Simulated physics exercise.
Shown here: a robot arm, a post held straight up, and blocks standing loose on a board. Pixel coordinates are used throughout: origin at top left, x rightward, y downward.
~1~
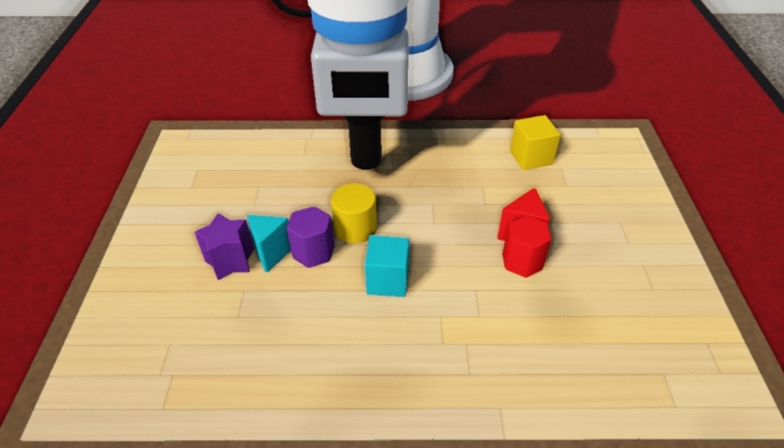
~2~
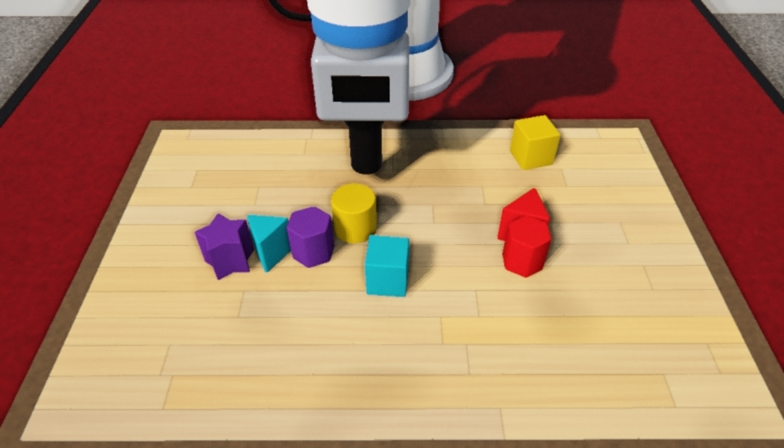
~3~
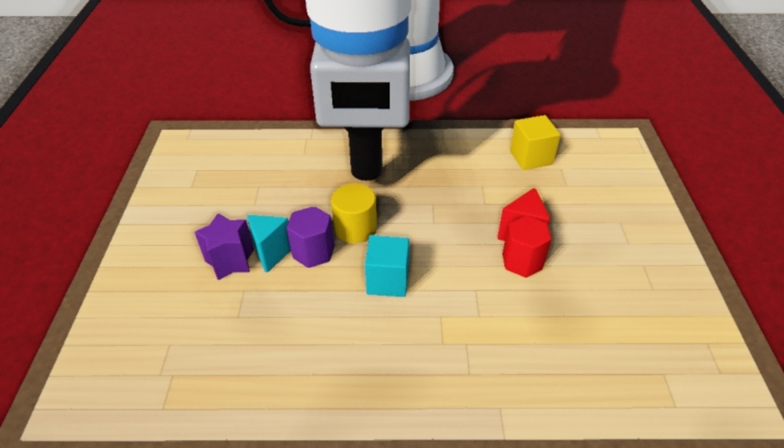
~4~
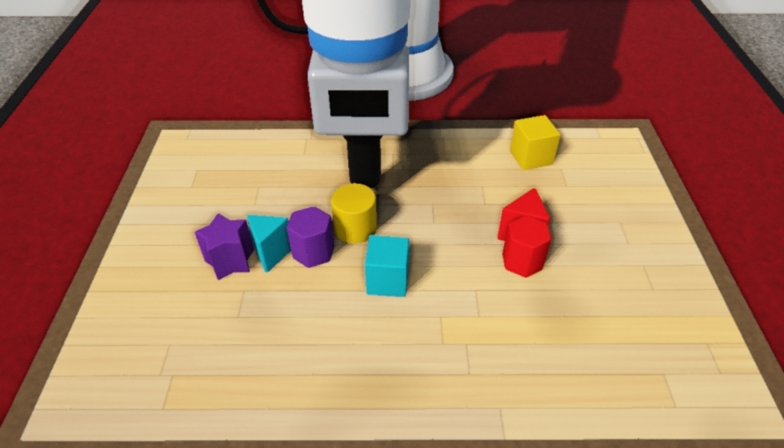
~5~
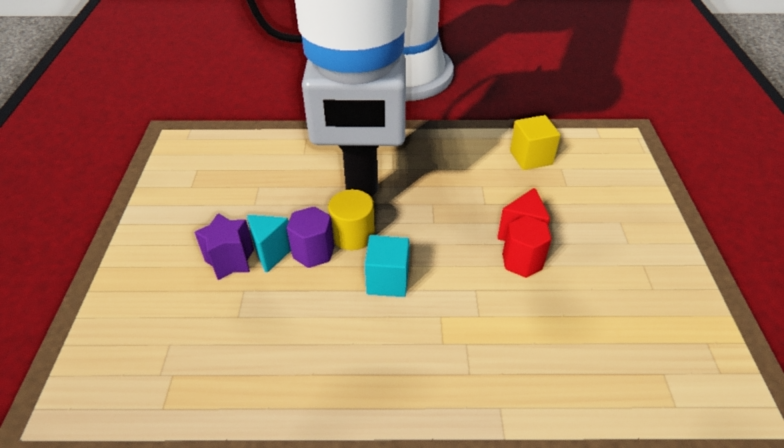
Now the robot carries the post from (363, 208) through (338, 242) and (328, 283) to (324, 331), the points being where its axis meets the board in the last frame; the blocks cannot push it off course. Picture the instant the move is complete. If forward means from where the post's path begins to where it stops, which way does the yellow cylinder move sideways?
The yellow cylinder is shifted sideways to the left, facing along the path from start to end.
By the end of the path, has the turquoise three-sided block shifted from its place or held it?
It holds its position.
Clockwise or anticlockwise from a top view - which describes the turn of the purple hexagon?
From above, it turns clockwise.
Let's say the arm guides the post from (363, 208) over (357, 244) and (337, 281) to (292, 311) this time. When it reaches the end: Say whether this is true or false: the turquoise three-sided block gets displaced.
This is false.
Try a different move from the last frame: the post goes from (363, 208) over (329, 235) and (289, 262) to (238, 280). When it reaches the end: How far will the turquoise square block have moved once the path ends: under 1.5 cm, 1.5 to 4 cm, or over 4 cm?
Covers under 1.5 cm.
On the path given first. One third of the way, post (336, 222); purple hexagon (297, 234), turned 55° clockwise; yellow cylinder (342, 241).
Two thirds of the way, post (325, 264); purple hexagon (284, 248), turned 110° clockwise; yellow cylinder (348, 281).
At the end, post (321, 312); turquoise three-sided block still; purple hexagon (284, 248), turned 110° clockwise; yellow cylinder (364, 312); turquoise square block still.
